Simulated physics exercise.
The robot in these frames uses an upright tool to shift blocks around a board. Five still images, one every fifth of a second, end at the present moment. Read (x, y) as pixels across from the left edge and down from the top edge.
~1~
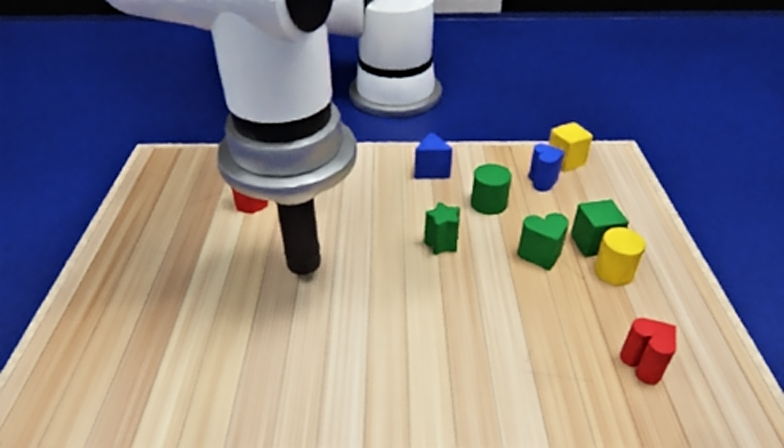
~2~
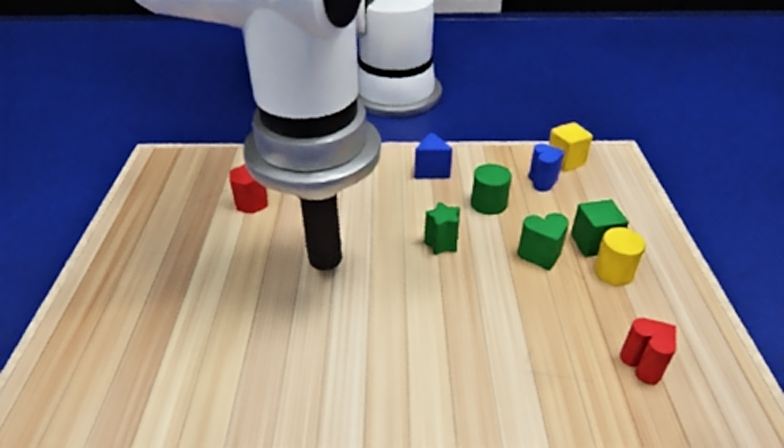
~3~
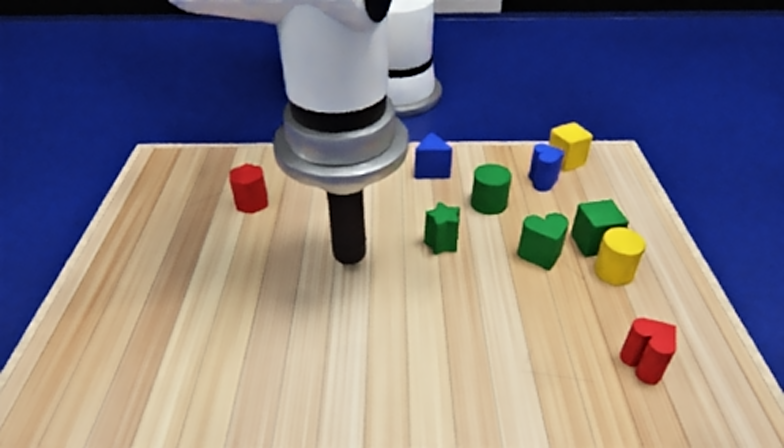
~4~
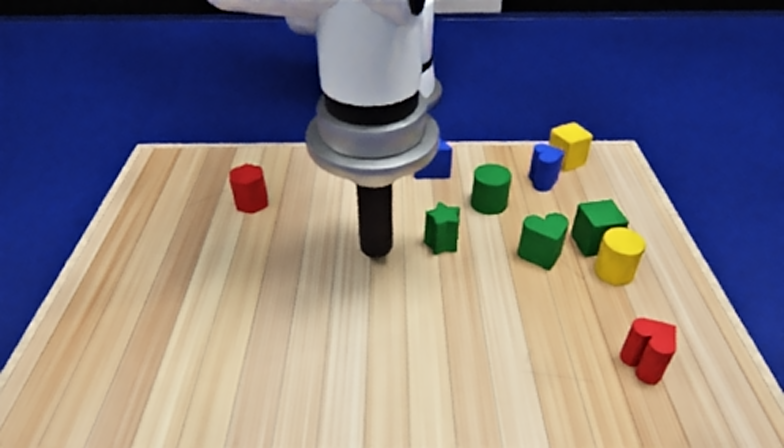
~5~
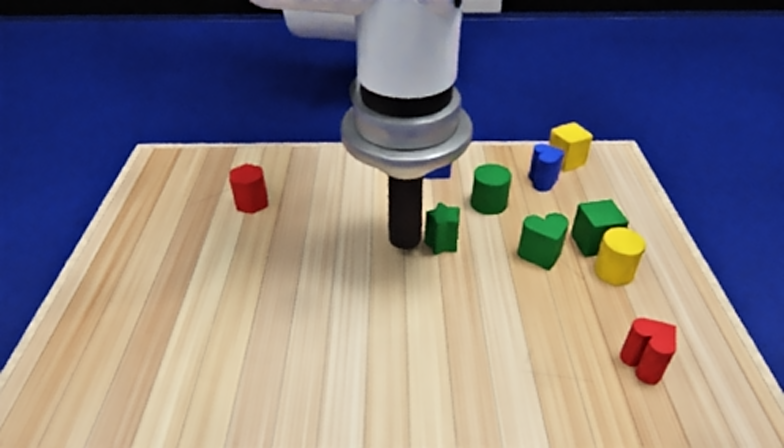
On a pale wooden board over a blue surface, seen from above at a fixed angle, a white robot arm holds an upright black tool. A red block sits at the left, with blue, green and yellow blocks toward the right and a red heart-shaped one nearer the viewer. The arm moves the tool steadily rightward and slightly away, close to the green star block, while every block stays still.
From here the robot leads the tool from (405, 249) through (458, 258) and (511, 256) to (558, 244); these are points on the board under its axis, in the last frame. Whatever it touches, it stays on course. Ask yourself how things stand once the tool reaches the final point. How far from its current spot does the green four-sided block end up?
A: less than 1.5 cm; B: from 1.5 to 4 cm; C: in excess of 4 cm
It's B.
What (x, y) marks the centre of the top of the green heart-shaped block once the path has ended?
Answer: (604, 223).
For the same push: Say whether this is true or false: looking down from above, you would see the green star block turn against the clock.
That is true.
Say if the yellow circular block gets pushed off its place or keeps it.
At the end, its place is different.
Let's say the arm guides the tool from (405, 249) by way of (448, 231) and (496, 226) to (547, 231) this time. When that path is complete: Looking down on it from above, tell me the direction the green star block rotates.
In a top view, it turns clockwise.
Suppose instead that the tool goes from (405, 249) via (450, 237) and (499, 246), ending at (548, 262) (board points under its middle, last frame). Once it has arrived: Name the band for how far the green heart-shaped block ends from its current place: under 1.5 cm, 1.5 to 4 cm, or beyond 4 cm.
The distance will be above 4 cm.
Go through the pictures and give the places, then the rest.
Tool tip (304, 264); block tops, green star block (444, 213); green heart-shaped block (548, 224); green four-sided block (603, 212); yellow circular block (625, 240), in the first frame.
Tool (325, 259); blocks unchanged, in the second frame.
Tool (350, 254); blocks unchanged, in the third frame.
Tool (376, 247); blocks unchanged, in the fourth frame.
Tool (405, 239); green star block (444, 213); green heart-shaped block (548, 224); green four-sided block (603, 212); yellow circular block (625, 240), in the fifth frame.
On the path given first. One third of the way, tool (458, 248); green star block (468, 208), turned 40° anticlockwise.
Two thirds of the way, tool (514, 246); green star block (473, 207), turned 70° anticlockwise; green heart-shaped block (558, 223).
At the end, tool (561, 234); green star block (473, 207), turned 70° anticlockwise; green heart-shaped block (604, 223), turned 50° clockwise; green four-sided block (629, 209), turned 50° anticlockwise; yellow circular block (635, 246).
